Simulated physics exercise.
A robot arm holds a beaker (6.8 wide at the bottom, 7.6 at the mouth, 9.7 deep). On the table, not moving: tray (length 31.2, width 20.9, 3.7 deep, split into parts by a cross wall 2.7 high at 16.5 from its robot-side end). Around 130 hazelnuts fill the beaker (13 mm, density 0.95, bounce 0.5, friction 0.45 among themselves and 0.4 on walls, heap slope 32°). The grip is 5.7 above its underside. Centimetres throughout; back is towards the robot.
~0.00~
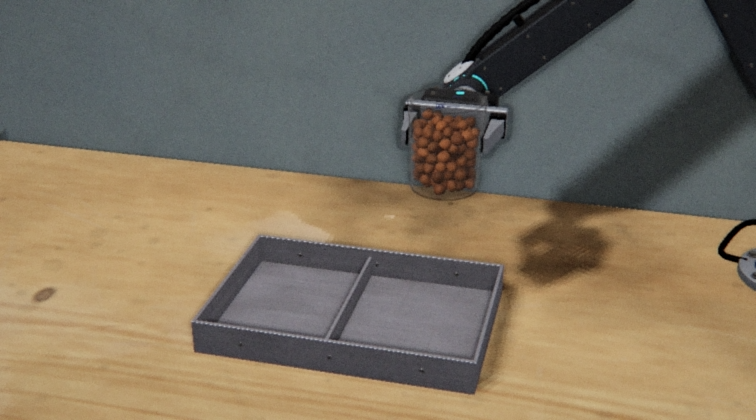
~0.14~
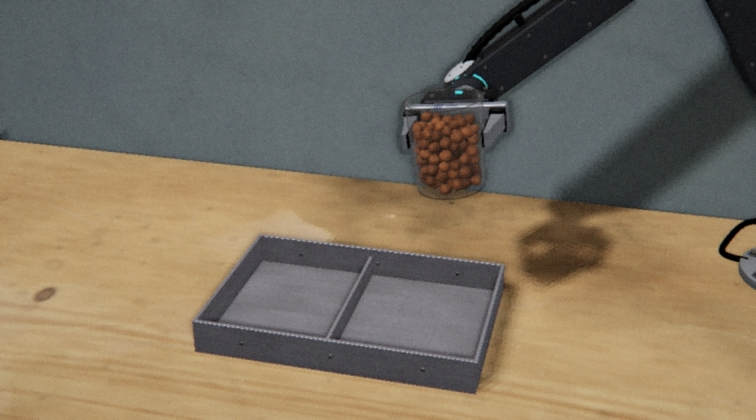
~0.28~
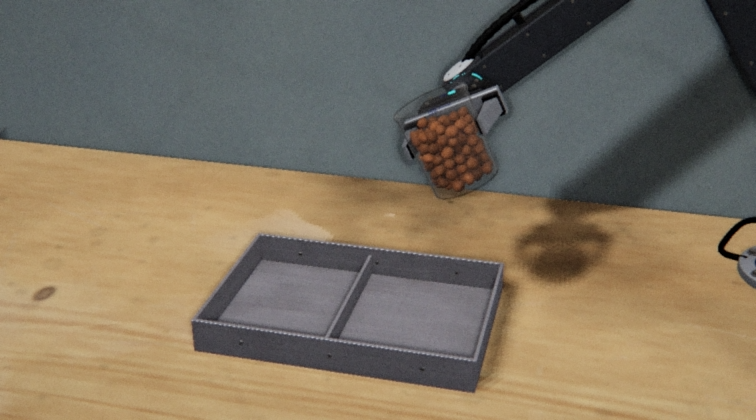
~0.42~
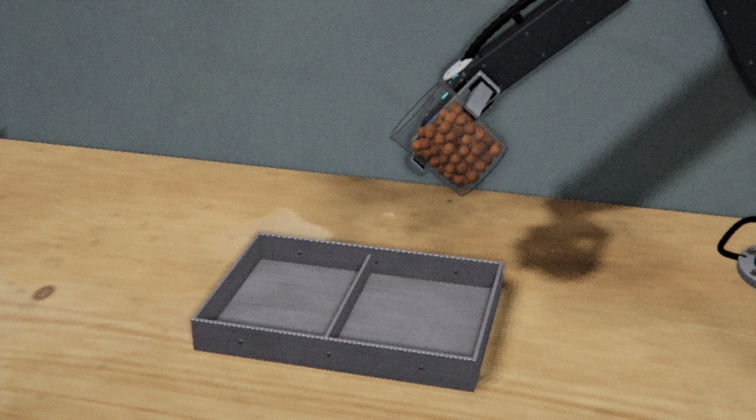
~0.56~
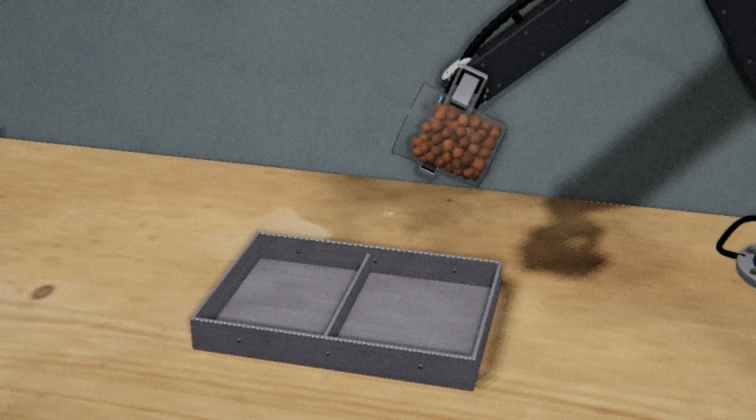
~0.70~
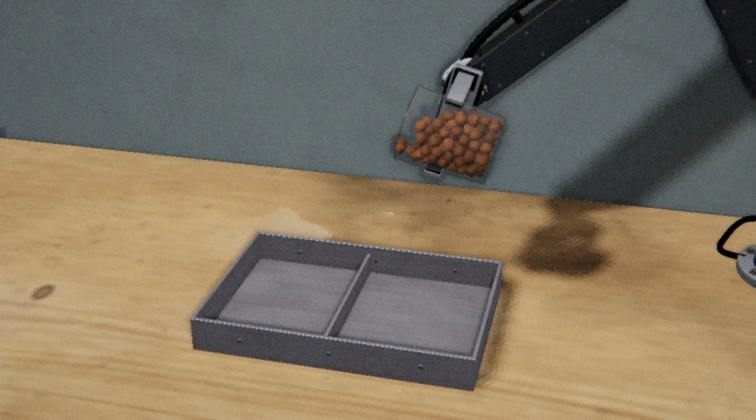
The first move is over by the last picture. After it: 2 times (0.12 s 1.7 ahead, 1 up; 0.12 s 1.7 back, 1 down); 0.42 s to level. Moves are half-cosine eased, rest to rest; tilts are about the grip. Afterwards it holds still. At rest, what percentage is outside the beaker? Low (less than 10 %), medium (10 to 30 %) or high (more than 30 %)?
A medium share, 10 to 30 %, ends outside the beaker.
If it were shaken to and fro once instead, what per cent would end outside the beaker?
In that case some 10 per cent.
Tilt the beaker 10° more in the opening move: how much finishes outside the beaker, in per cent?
About 40 per cent.
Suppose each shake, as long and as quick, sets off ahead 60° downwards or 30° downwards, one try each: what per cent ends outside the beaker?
About 5 and 10 per cent.
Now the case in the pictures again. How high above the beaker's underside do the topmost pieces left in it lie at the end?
Some 8.0 cm.
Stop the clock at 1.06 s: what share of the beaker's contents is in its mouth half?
About 50 per cent.
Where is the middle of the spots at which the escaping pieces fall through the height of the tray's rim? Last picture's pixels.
Near (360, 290).
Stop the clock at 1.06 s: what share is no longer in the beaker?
Some 5 per cent.
By 1.06 s, tilted 76° forward, highest piece 27 above the table; 118 in the beaker, 4 in the robot-side part, 3 in the far-side part, 2 in flight or on a rim.
By 1.42 s, tilted 30° forward, highest piece 27 above the table; 103 in the beaker, 14 in the robot-side part, 9 in the far-side part, 1 in flight or on a rim.
By 1.80 s, level, highest piece 27 above the table; 103 in the beaker, 14 in the robot-side part, 10 in the far-side part.
By 2.85 s, level, highest piece 27 above the table; 103 in the beaker, 14 in the robot-side part, 10 in the far-side part.
Final count, 103 in the beaker, 14 in the robot-side part, 10 in the far-side part. That is 19 % outside the beaker.
